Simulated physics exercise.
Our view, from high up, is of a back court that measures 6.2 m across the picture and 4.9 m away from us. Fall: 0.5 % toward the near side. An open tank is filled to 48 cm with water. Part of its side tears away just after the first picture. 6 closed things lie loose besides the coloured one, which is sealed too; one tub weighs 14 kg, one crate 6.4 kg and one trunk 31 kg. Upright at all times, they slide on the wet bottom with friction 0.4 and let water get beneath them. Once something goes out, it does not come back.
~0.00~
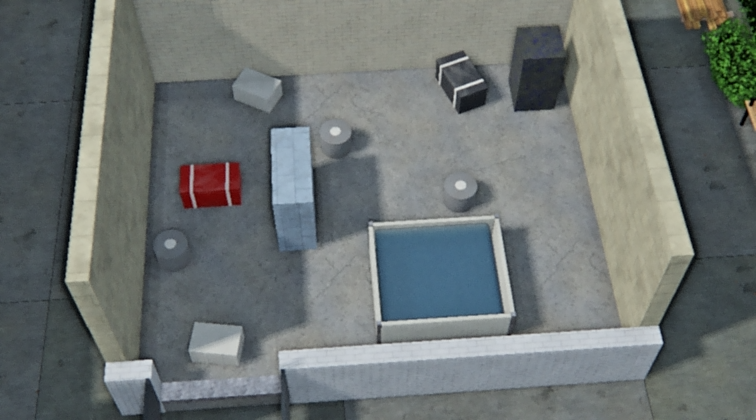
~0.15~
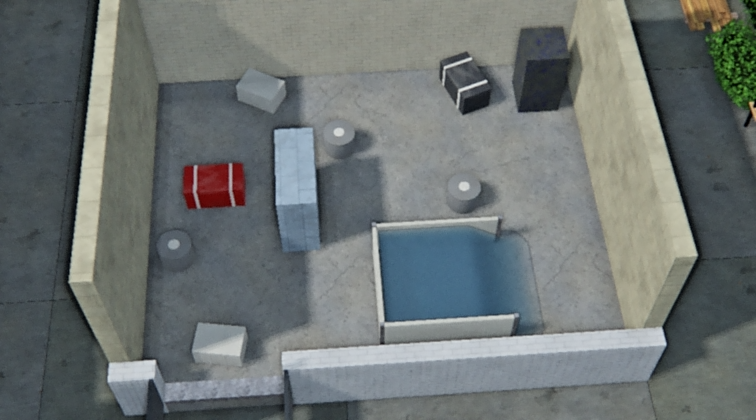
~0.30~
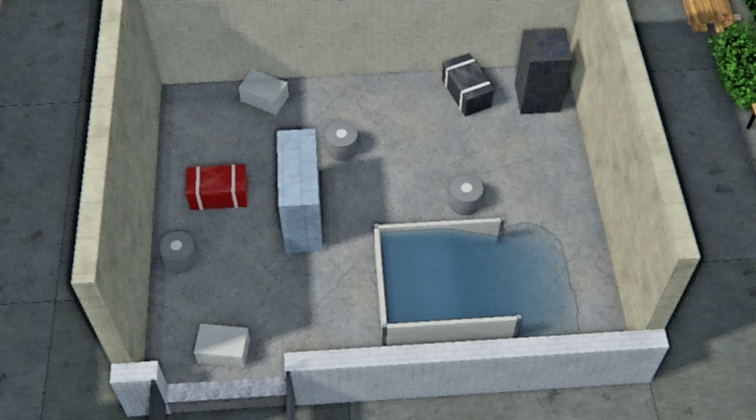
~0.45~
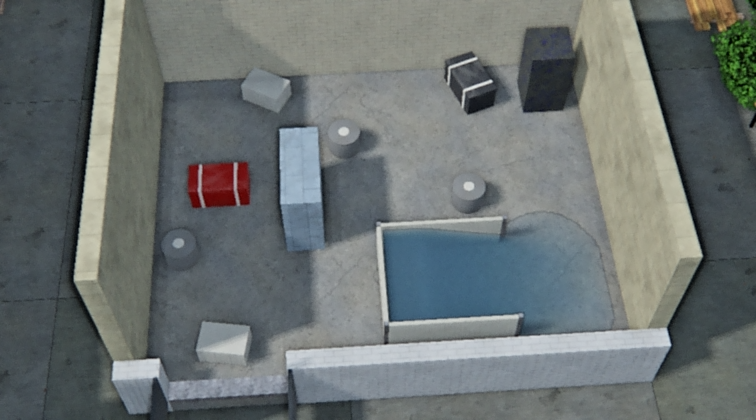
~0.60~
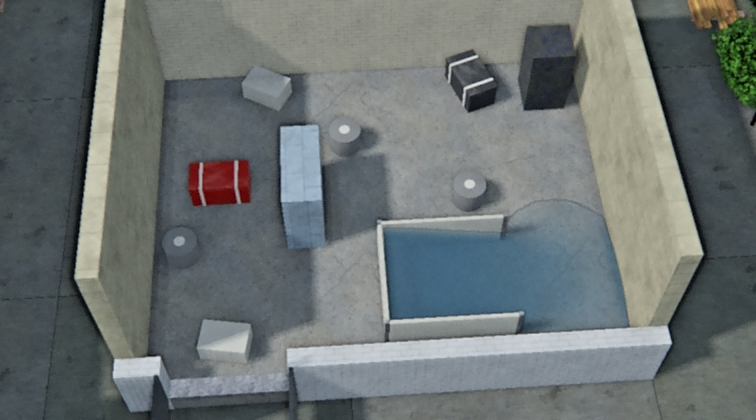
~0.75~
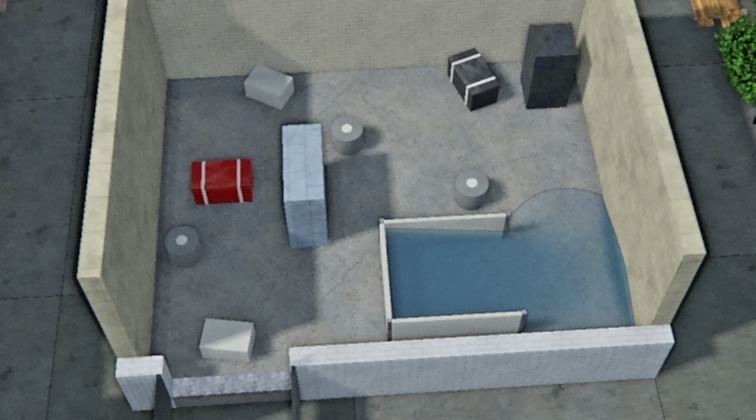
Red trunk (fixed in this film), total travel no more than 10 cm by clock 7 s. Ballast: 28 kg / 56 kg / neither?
To my eye, the lighter setting does the job.
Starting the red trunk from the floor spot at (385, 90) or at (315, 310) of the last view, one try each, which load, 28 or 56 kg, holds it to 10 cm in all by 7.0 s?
In turn: Just the heavier works; the lighter suffices.
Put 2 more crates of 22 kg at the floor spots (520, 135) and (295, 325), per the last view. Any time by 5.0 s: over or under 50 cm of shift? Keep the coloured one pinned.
Beyond it, within it.
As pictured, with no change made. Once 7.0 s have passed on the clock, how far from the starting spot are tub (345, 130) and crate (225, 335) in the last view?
0 cm and 60 cm.
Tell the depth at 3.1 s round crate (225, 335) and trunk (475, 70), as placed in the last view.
I'd estimate 0 cm for the first and 4 cm for the second.
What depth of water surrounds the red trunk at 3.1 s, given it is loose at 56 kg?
Roughly 0 cm.
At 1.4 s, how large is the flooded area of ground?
My estimate is roughly 6.5 m2.
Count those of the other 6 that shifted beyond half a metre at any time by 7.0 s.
The total is 3.
After 1.4 s the red trunk would be 0 cm from its start with 28 kg and 0 cm from its start with 56 kg; 0 cm of water round it then.
After 3.1 s the red trunk would be 0 cm from its start with 28 kg and 0 cm from its start with 56 kg; 0 cm of water round it then.
After 4.9 s the red trunk would be 0 cm from its start with 28 kg and 0 cm from its start with 56 kg; 0 cm of water round it then.
After 7.0 s the red trunk would be 0 cm from its start with 28 kg and 0 cm from its start with 56 kg; 1 cm of water round it then.
